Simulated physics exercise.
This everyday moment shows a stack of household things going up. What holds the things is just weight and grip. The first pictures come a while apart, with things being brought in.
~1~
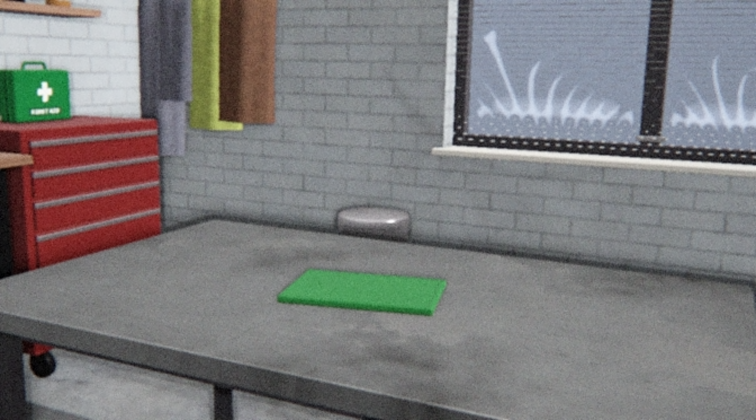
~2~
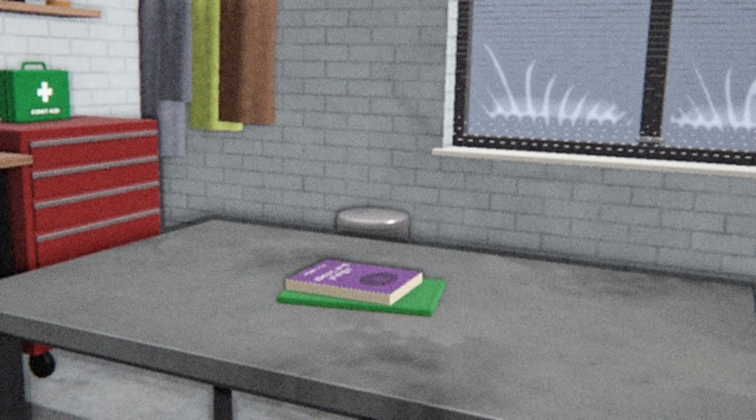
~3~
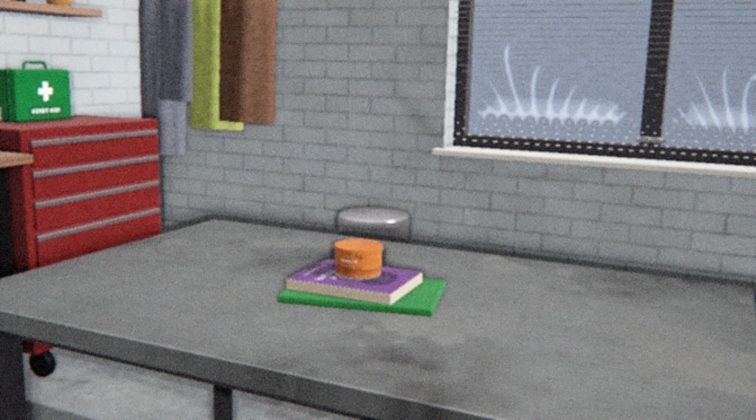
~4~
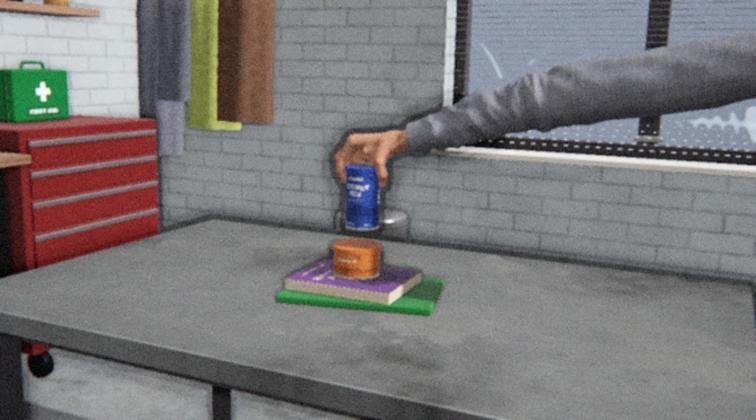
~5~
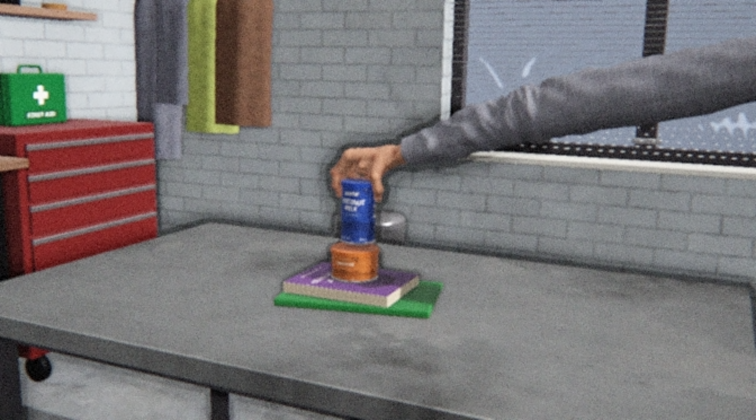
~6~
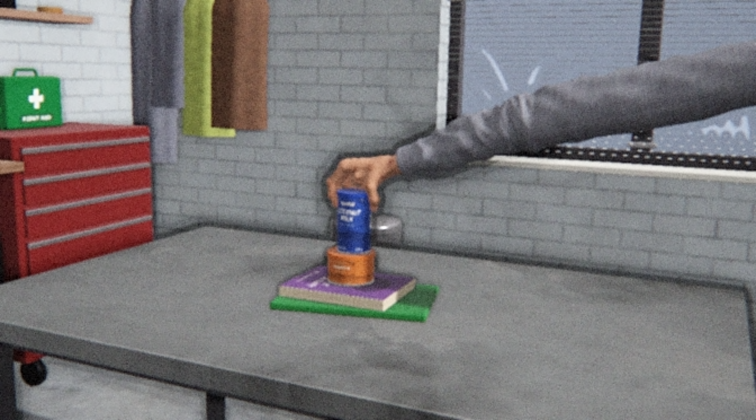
The clip opens on a green tray lying on a gray workshop table, and then a purple book and an orange tub appear stacked on it. A gray-sleeved arm reaches in from the right, lowers a blue tin onto the tub, and keeps its fingers on the tin.
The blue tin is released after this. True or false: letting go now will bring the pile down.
False.
Then, 0.50 s past the last view, things are still on the move.
Then, 1.20 s past the last view, nothing moves.
Then, 2.00 s past the last view, blue tin resting near (354, 222).
Finally, all 4 still in place. Final places as the last picture's camera would see them, blue tin near (354, 222). The pile keeps its balance.
